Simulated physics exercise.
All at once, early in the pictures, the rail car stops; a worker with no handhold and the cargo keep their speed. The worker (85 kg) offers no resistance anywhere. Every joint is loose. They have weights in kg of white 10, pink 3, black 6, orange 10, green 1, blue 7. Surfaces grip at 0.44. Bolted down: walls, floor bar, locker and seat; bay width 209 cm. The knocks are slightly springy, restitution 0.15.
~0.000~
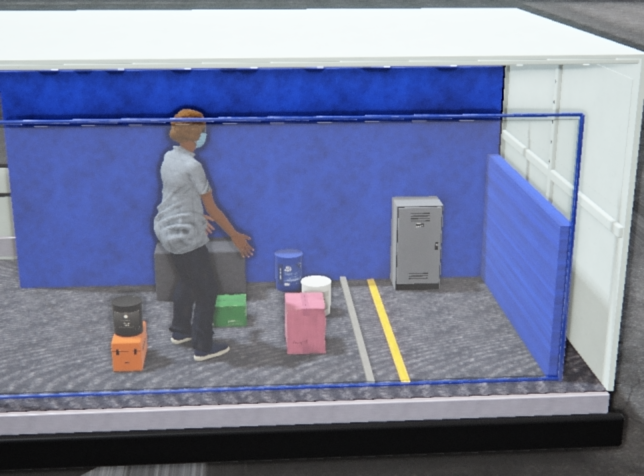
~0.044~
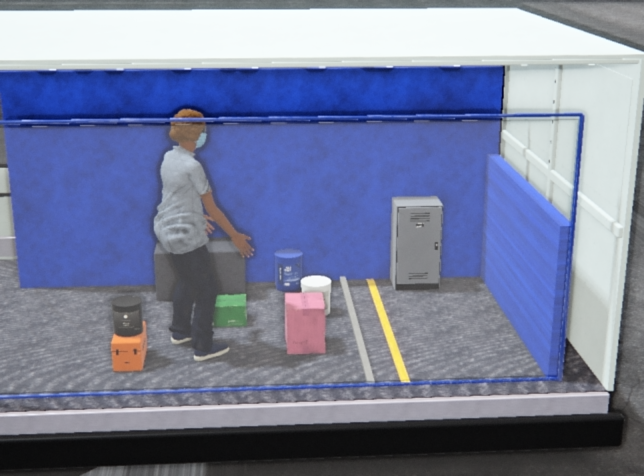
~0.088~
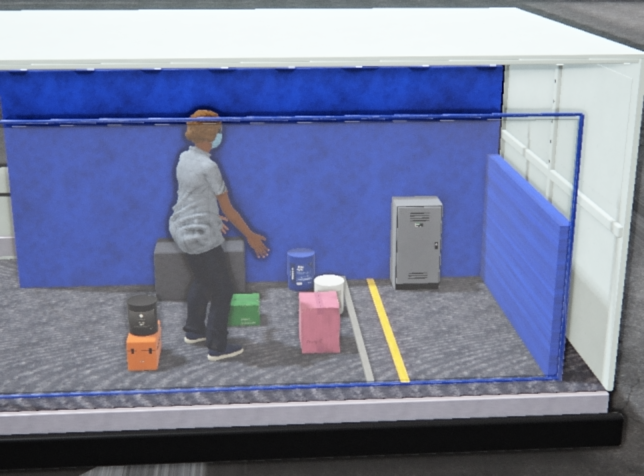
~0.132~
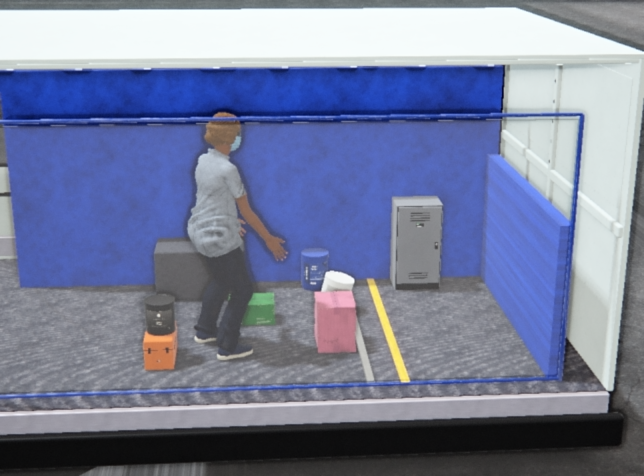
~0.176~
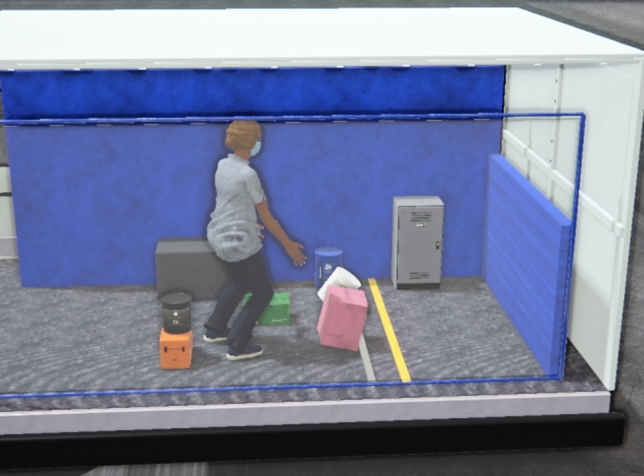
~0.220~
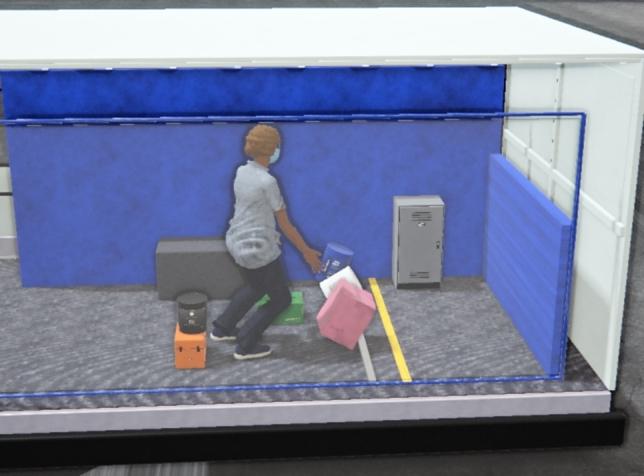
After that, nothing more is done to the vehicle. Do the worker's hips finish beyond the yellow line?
Yes.
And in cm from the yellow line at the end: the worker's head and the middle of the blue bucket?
Worker's head, 90 cm on the past side; blue bucket, 20 cm on the short side.
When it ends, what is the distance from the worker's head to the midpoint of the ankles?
Some 140 cm apart.
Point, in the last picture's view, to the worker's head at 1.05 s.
I'd place it at roughly (525, 329).
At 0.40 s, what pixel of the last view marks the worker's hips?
It would sit at about pixel (328, 293) then.
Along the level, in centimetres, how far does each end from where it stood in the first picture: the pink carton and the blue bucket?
I'd put the pink carton at roughly 130 and the blue bucket at roughly 60.
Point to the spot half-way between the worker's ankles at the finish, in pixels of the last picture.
About pixel (335, 329).
After 0.40 s the worker's hips are 51 cm short of the yellow line, near (328, 293) in the last picture's view; the black bucket 112 cm short of the yellow line, tilted 15°.
After 0.65 s the worker's hips are 6 cm past the yellow line, near (407, 330) in the last picture's view; the black bucket 76 cm short of the yellow line, tilted 110°.
After 1.05 s the worker's hips are 40 cm past the yellow line, near (452, 338) in the last picture's view; the black bucket 35 cm short of the yellow line, tilted 140°.
By 3.3 s, white bucket stops short of the yellow line; pink carton crosses the yellow line; orange toolbox stops short of the yellow line; green carton stops short of the yellow line; blue bucket stops short of the yellow line; worker's hips cross the yellow line; worker's head crosses the yellow line.
